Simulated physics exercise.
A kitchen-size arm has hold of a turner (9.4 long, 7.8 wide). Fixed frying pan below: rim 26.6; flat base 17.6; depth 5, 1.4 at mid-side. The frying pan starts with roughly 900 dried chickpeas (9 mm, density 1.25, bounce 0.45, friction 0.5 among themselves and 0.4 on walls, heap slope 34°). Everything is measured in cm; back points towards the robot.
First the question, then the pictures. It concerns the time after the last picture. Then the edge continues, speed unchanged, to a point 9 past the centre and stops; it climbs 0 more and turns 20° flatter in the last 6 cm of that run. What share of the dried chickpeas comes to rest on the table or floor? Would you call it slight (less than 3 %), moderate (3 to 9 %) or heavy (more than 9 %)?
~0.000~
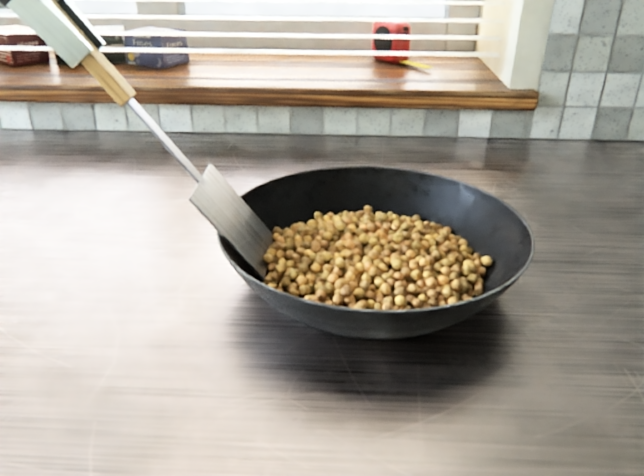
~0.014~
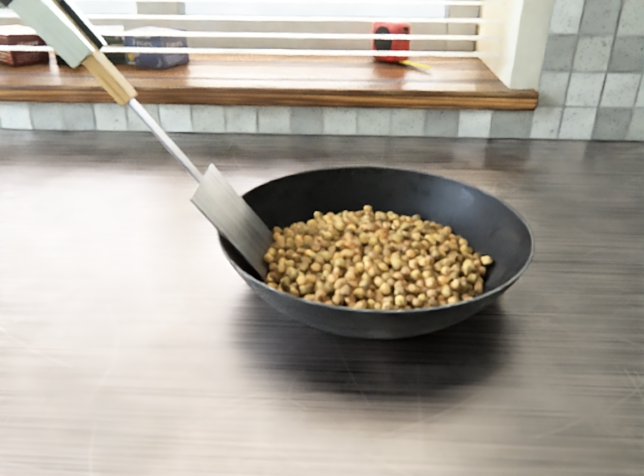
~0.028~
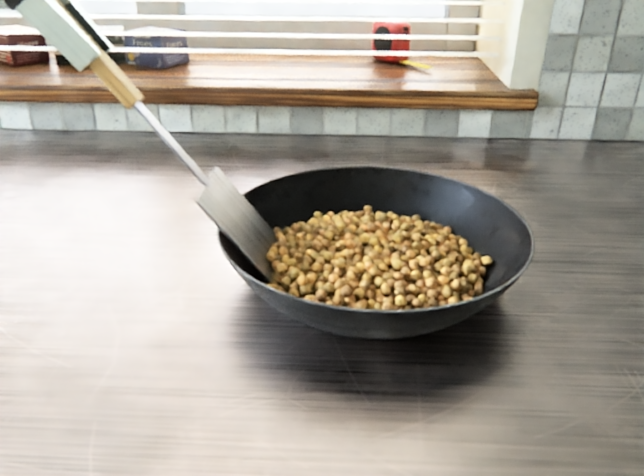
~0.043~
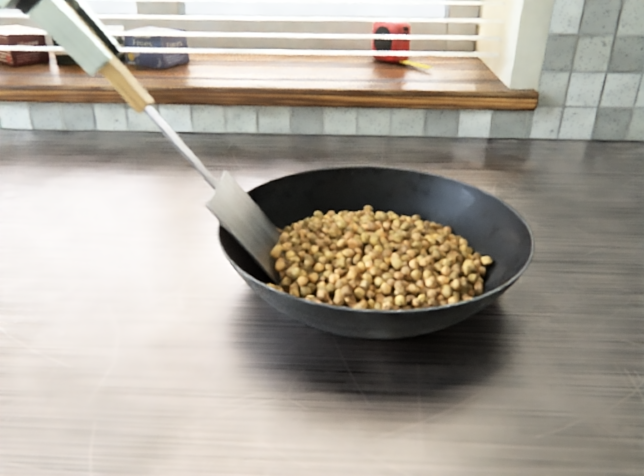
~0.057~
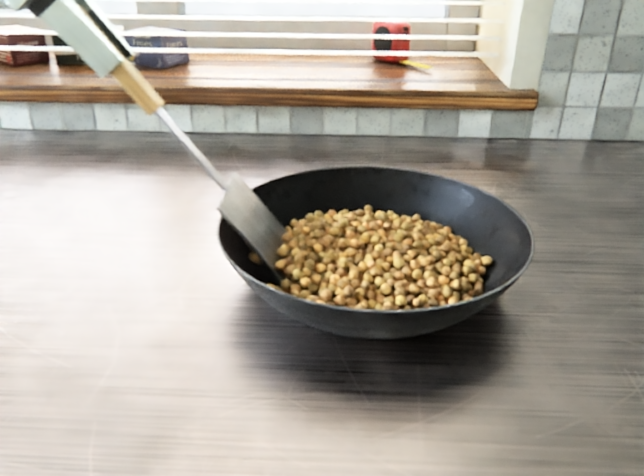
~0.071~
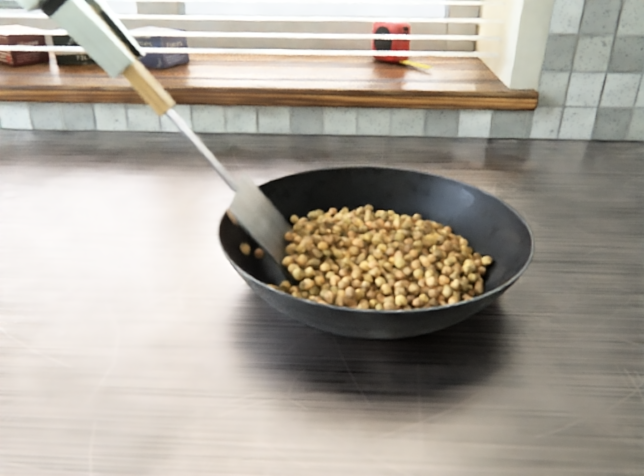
I would call it moderate, 3 to 9 %.
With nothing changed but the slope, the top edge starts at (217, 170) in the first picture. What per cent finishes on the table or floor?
Some 5 per cent.
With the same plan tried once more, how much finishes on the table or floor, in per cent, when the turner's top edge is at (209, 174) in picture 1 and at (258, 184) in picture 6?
Around 5 per cent finishes on the table or floor.
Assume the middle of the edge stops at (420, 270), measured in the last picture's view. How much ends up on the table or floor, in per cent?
Something close to 0 in a hundred.
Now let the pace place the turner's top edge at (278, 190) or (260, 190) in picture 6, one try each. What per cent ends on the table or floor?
Respectively, some 15 and 10 per cent.
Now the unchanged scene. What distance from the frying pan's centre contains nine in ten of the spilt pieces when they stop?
Some 25 cm.
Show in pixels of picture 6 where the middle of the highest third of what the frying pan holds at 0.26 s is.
Around (455, 243).
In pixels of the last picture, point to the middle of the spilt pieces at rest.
(557, 277) or thereabouts.
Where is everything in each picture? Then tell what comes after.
In the first frame, the turner top edge at (200, 180), sloping 53°; upper third of the load around (368, 253), from x 270 to 485, top at y 210; 900 in the frying pan.
In the second frame, the turner top edge at (201, 180), sloping 53°; upper third of the load around (368, 253), from x 270 to 485, top at y 210.
In the third frame, the turner top edge at (207, 183), sloping 53°; upper third of the load around (367, 251), from x 270 to 485, top at y 210.
In the fourth frame, the turner top edge at (216, 187), sloping 53°; upper third of the load around (365, 251), from x 270 to 485, top at y 210.
In the fifth frame, the turner top edge at (226, 188), sloping 53°; upper third of the load around (360, 251), from x 250 to 485, top at y 210.
In the sixth frame, the turner top edge at (236, 189), sloping 53°; upper third of the load around (361, 249), from x 235 to 485, top at y 210; 900 in the frying pan.
After 0.16 s, sloping 53°, highest piece 17 above the table; 898 in the frying pan, 2 on the blade or in flight.
After 0.26 s, sloping 46°, highest piece 20 above the table; 898 in the frying pan, 2 on the blade or in flight.
After 0.50 s, sloping 33°, highest piece 6 above the table; 847 in the frying pan, 48 on the table or floor, 5 on the blade or in flight.
After 1.55 s, sloping 33°, highest piece 6 above the table; 845 in the frying pan, 55 on the table or floor.
In the end, 845 in the frying pan, 55 on the table or floor. That is 6 % on the table or floor.
